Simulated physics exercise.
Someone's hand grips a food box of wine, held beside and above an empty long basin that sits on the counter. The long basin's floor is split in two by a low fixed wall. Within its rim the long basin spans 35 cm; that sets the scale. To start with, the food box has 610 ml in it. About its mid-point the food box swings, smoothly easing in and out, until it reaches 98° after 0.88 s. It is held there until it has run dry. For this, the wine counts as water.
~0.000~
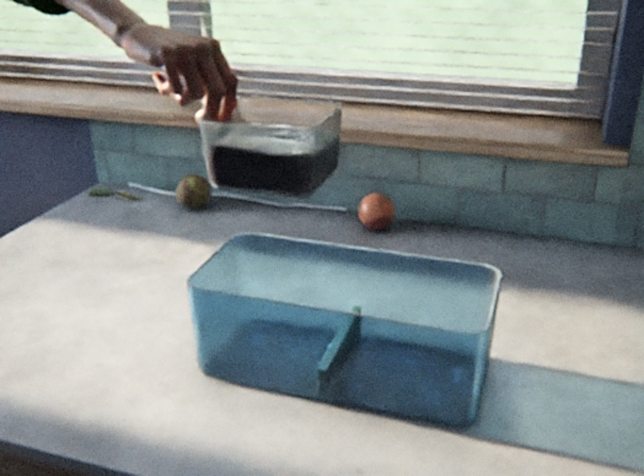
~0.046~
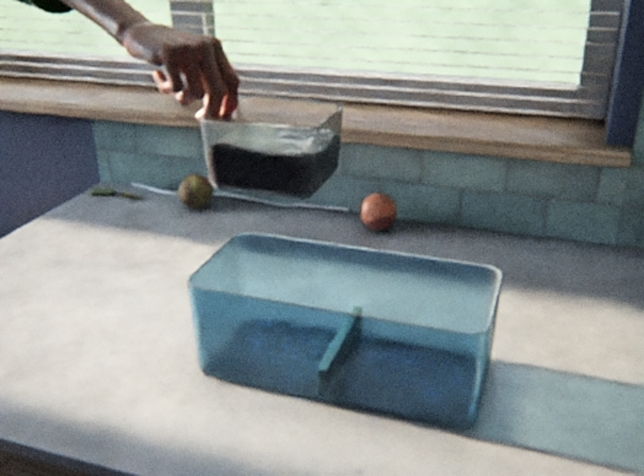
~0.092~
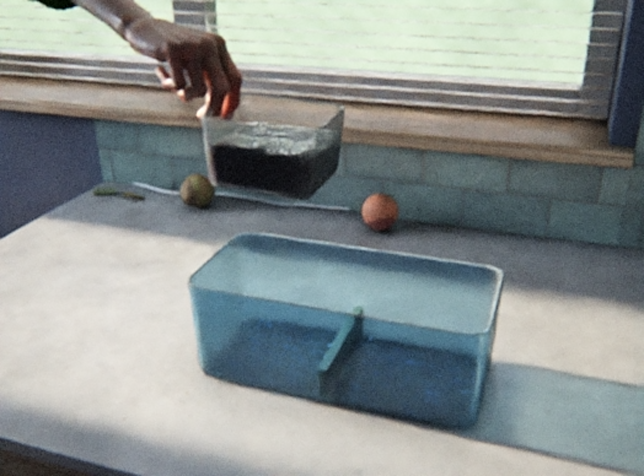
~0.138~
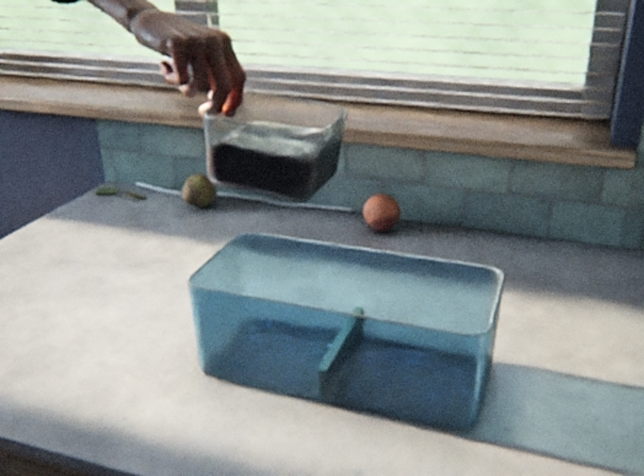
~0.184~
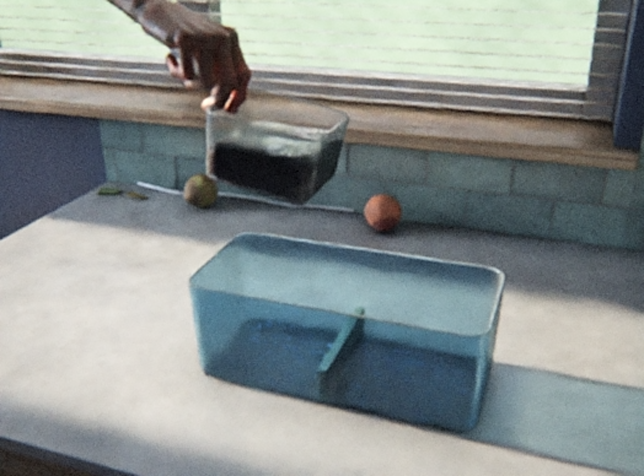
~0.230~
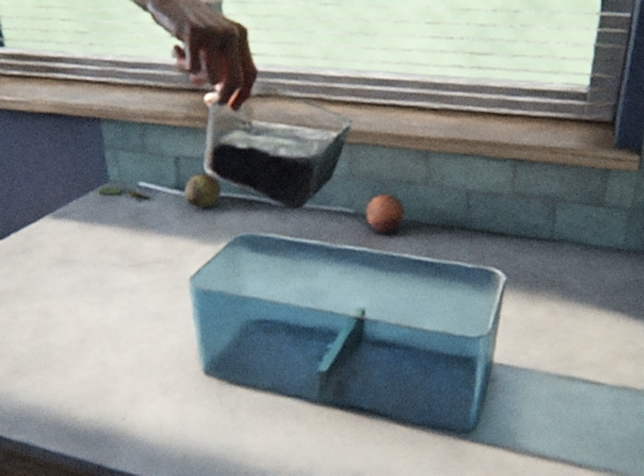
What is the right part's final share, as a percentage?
About 93 per cent.
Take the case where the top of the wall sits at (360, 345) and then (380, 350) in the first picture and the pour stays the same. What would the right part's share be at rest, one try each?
Result: 75 per cent, then 55 per cent.
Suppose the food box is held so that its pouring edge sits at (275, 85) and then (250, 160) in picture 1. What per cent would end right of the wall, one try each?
50 in a hundred, followed by 5 in a hundred.
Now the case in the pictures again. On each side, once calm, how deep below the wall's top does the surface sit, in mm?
The left side gives some 40 mm, the right side some 20 mm.
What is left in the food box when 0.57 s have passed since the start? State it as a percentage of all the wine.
Roughly 60 per cent.
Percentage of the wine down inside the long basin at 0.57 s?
Estimate - around 4 in a hundred parts.
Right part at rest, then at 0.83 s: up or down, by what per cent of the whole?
Change in share is positive, near 24 percent.
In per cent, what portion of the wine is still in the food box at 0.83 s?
16 %.
Then, 0.57 s in, the tilt is 72° and 61 per cent is still to pour, 0 is left of the wall and 4 right of it.
Then, 0.83 s in, the tilt is 97° and 16 per cent is still to pour, 1 is left of the wall and 69 right of it.
Then, 1.09 s in, the tilt is 98° and 2 per cent is still to pour, 5 is left of the wall and 89 right of it.
Then, 1.38 s in, the tilt is 98° and 0 per cent is still to pour, 6 is left of the wall and 93 right of it.
Finally, 6 per cent lies left of the wall, 93 right of it and 1 outside.
